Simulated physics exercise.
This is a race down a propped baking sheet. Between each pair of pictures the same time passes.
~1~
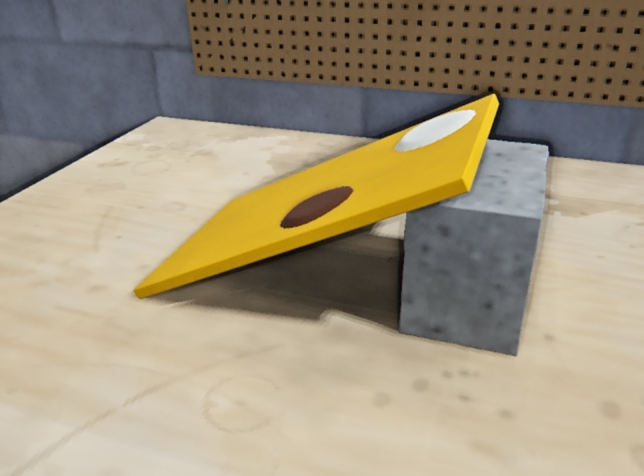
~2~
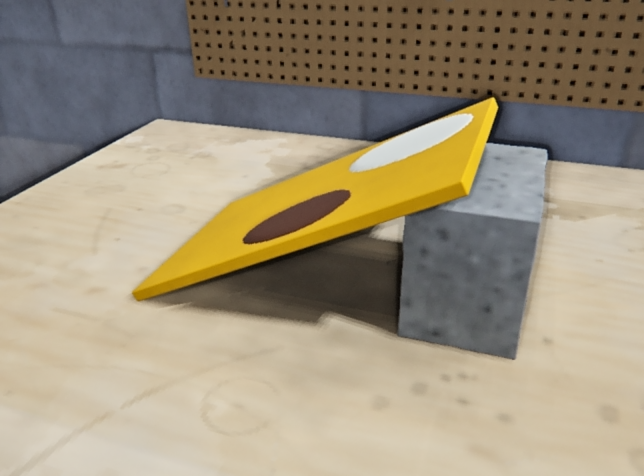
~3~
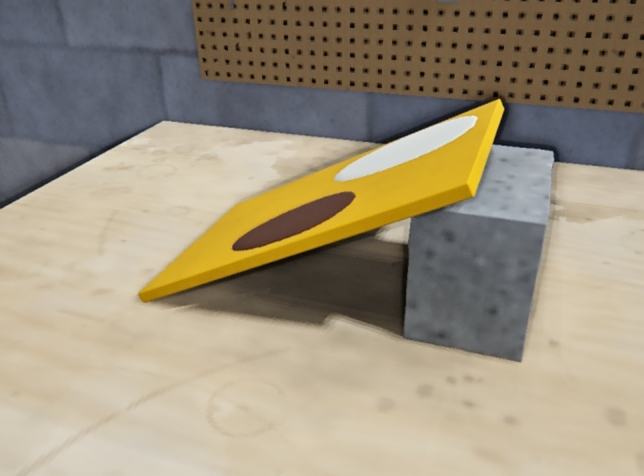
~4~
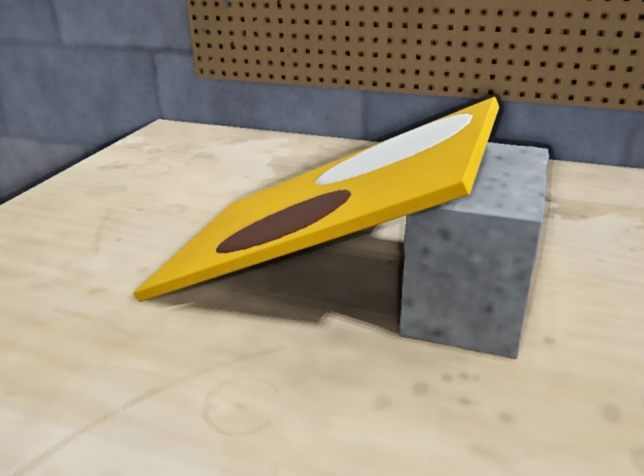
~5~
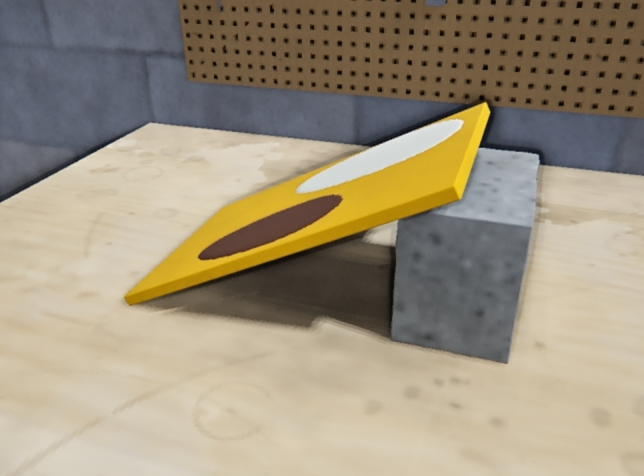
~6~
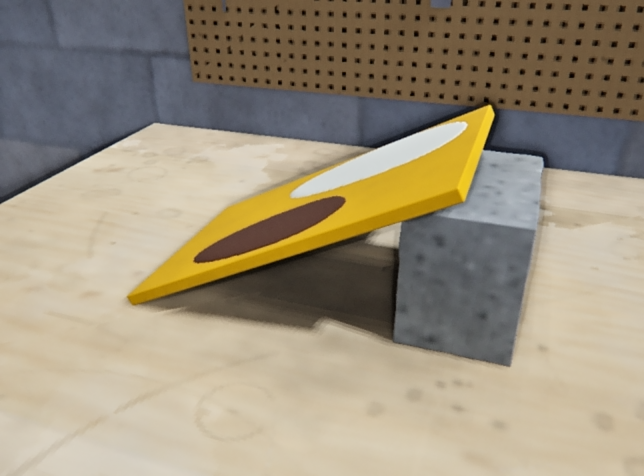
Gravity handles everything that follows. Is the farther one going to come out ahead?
No, first to finish will be the one nearest the viewer, I think.
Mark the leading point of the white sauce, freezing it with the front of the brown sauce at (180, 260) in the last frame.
(271, 199), approximately.
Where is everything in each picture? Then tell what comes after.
In the first picture, tip of the brown sauce half way down; tip of the white sauce (403, 141) a quarter of the way down.
In the second picture, tip of the brown sauce (255, 230) three quarters of the way down; tip of the white sauce half way down.
In the third picture, tip of the brown sauce three quarters of the way down; tip of the white sauce (346, 170) half way down.
In the fourth picture, tip of the brown sauce (225, 241) three quarters of the way down; tip of the white sauce half way down.
In the fifth picture, tip of the brown sauce three quarters of the way down; tip of the white sauce (305, 183) half way down.
In the sixth picture, tip of the brown sauce (204, 251) three quarters of the way down; tip of the white sauce half way down.
Shortly, the brown sauce is close to the edge; the white sauce is three quarters of the way down.
At the finish, the brown sauce is at the low edge; the white sauce is three quarters of the way down.
